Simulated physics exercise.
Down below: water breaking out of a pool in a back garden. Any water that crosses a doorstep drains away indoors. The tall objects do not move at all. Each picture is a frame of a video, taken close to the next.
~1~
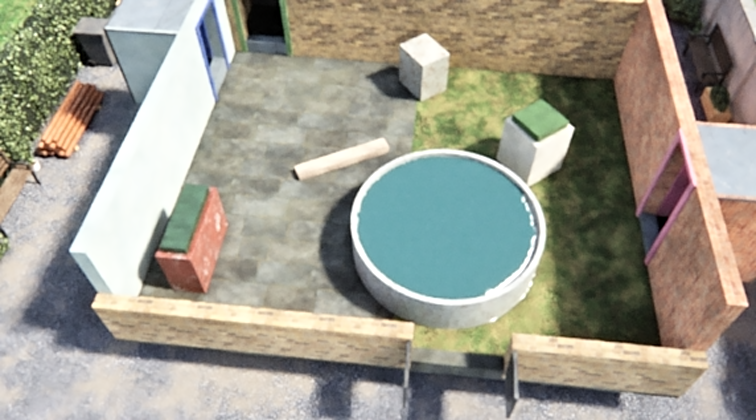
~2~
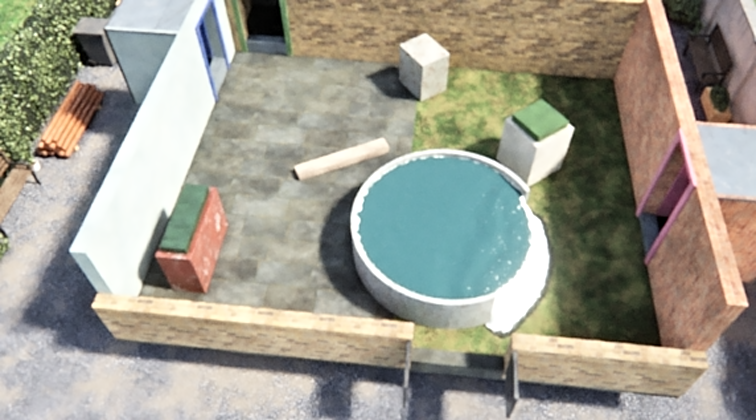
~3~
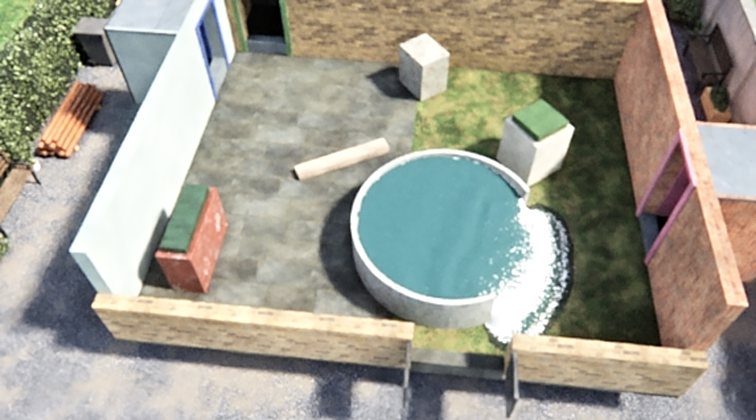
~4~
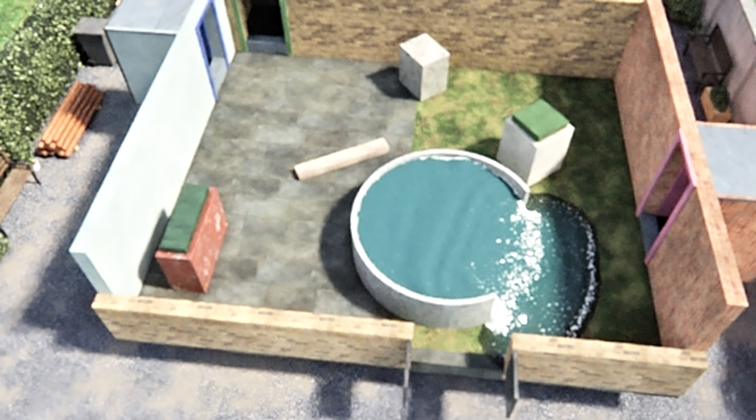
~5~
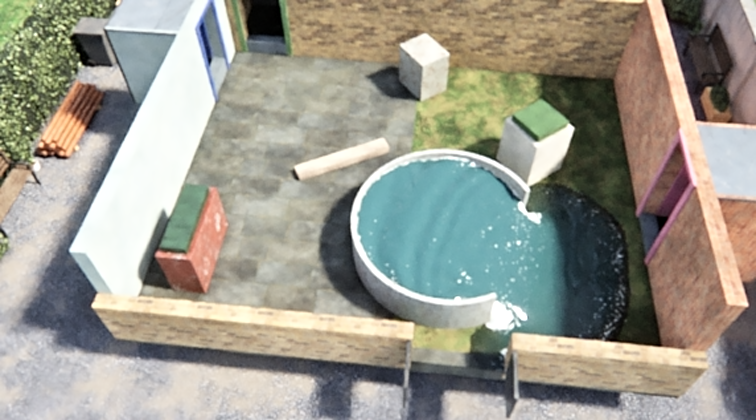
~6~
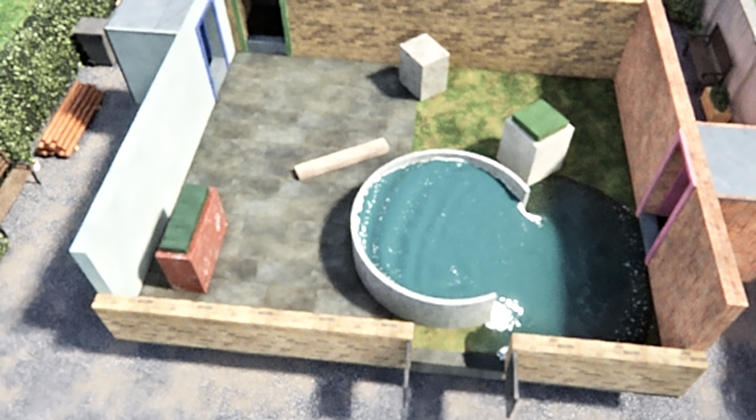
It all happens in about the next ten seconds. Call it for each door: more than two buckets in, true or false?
Pink door true, blue door false, green door false.
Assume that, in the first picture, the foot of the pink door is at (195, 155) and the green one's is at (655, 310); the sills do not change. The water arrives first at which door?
My answer is the green-painted one.
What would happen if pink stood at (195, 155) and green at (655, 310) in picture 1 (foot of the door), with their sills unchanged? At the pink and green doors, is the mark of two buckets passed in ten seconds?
So the pink door ends up below and the green door ends up above.
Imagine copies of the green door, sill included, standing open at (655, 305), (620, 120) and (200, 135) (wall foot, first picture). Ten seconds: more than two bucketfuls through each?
Exceeds it; stays within it; stays within it.
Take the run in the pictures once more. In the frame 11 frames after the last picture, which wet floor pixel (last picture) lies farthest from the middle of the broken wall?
Look around (615, 126).
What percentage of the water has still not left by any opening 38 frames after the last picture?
I'd put it near 88 %.
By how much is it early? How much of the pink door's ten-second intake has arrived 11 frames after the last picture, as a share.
Estimate: Roughly 35 %.
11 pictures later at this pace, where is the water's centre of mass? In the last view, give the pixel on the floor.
About (520, 267).
A moment on, water covers 20 % of the floor; the pink door over two buckets in, the blue door not reached, the green door not reached.
Next, water covers 20 % of the floor; the pink door far over two buckets in, the blue door not reached, the green door not reached.
Then, water covers 30 % of the floor; the pink door far over two buckets in, the blue door not reached, the green door not reached.
Later, water covers 50 % of the floor; the pink door far over two buckets in, the blue door not reached, the green door not reached.
In the end, water covers 85 % of the floor; the pink door far over two buckets in, the blue door wet at the sill, nothing in, the green door wet at the sill, nothing in.
